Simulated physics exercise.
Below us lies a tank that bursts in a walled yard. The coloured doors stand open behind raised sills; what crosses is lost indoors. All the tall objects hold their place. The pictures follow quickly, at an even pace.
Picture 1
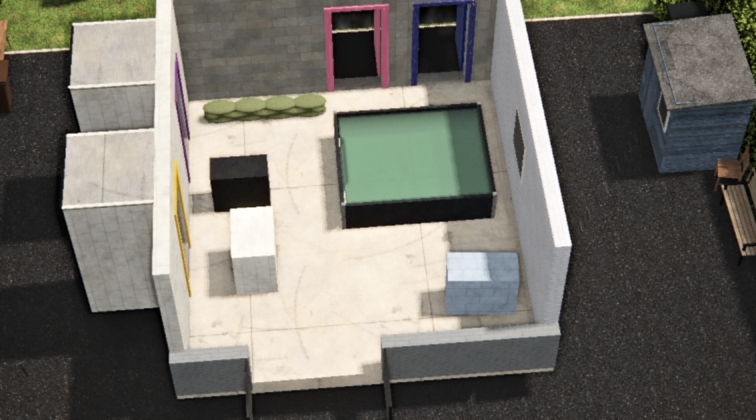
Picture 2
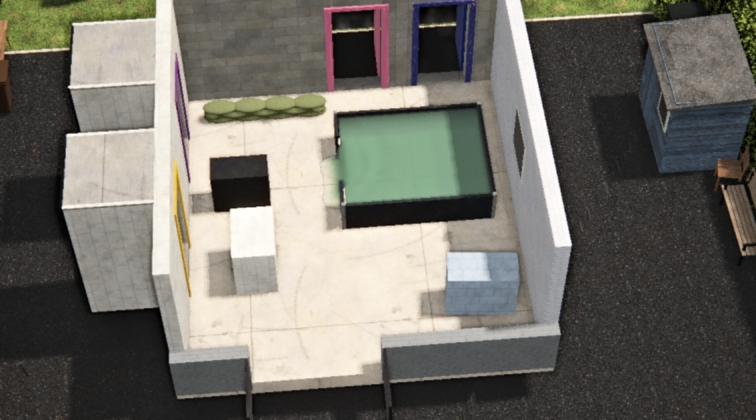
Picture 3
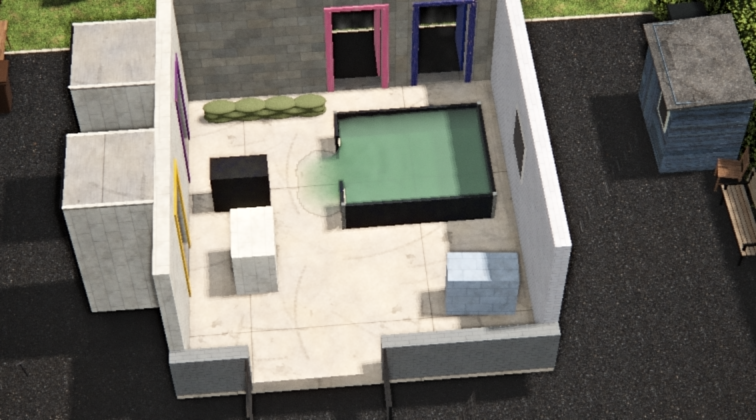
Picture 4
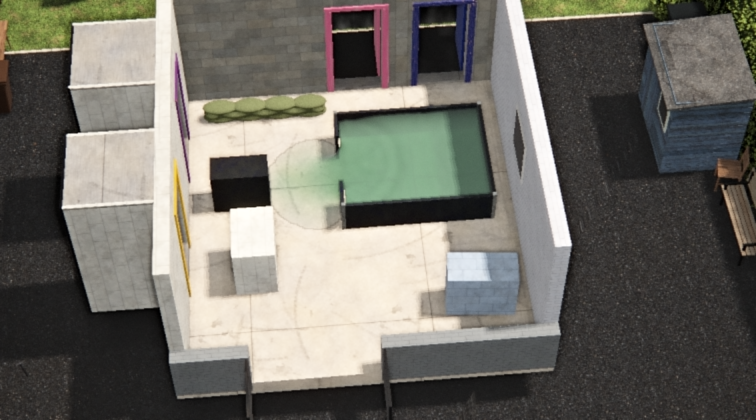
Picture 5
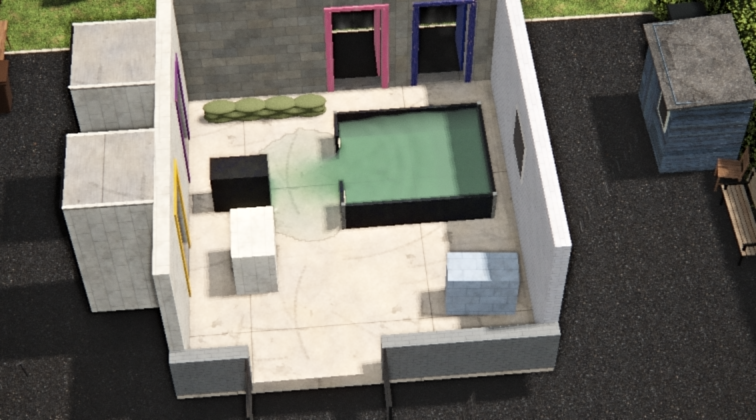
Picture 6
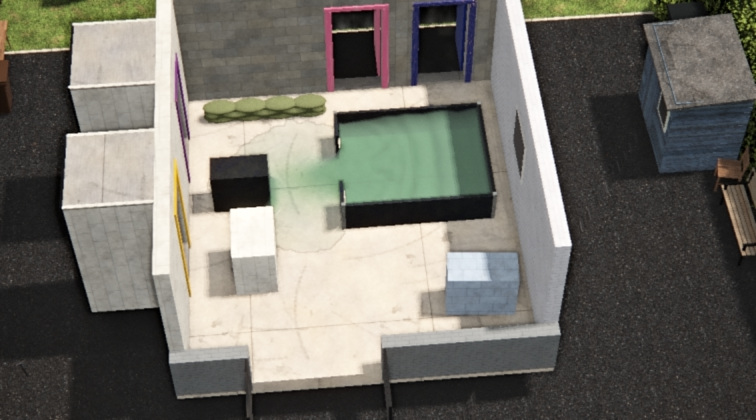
The clip shows a walled yard from above, where green water in a dark-sided tank pours through a gap in its left side and spreads in a thin, fading sheet across the pale floor toward a black block.
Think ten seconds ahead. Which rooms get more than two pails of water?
In the end: The blue door floods; the pink door holds within the limit; the purple door floods; the yellow door holds within the limit.
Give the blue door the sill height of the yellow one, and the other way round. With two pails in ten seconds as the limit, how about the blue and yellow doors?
In short: Blue door is under; yellow door lets more in.
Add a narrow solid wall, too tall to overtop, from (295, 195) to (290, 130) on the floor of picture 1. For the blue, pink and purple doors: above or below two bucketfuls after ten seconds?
In short: Blue takes more, pink lets more in, purple takes more.
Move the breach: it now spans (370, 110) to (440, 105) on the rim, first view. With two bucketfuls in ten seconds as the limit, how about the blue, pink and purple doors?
In short: The blue one goes over, the pink one takes more, the purple one lets less in.
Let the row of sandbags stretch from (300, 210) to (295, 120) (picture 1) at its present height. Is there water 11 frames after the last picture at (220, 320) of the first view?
At that place: No water.
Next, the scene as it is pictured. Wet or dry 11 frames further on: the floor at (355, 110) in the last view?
Verdict: No water.
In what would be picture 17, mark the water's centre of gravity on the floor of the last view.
Close to (357, 181).
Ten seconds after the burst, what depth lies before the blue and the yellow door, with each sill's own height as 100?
Near 220 and 40 in a hundred.
A moment on, water covers 25 % of the floor; the blue door not reached, the pink door not reached, the purple door under two buckets in, the yellow door wet at the sill, nothing in.
Next, water covers 35 % of the floor; the blue door not reached, the pink door not reached, the purple door far over two buckets in, the yellow door wet at the sill, nothing in.
Then, water covers 55 % of the floor; the blue door not reached, the pink door wet at the sill, nothing in, the purple door far over two buckets in, the yellow door under two buckets in.
Later, water covers 70 % of the floor; the blue door wet at the sill, nothing in, the pink door wet at the sill, nothing in, the purple door far over two buckets in, the yellow door under two buckets in.
In the end, water covers 90 % of the floor; the blue door over two buckets in, the pink door wet at the sill, nothing in, the purple door far over two buckets in, the yellow door under two buckets in.
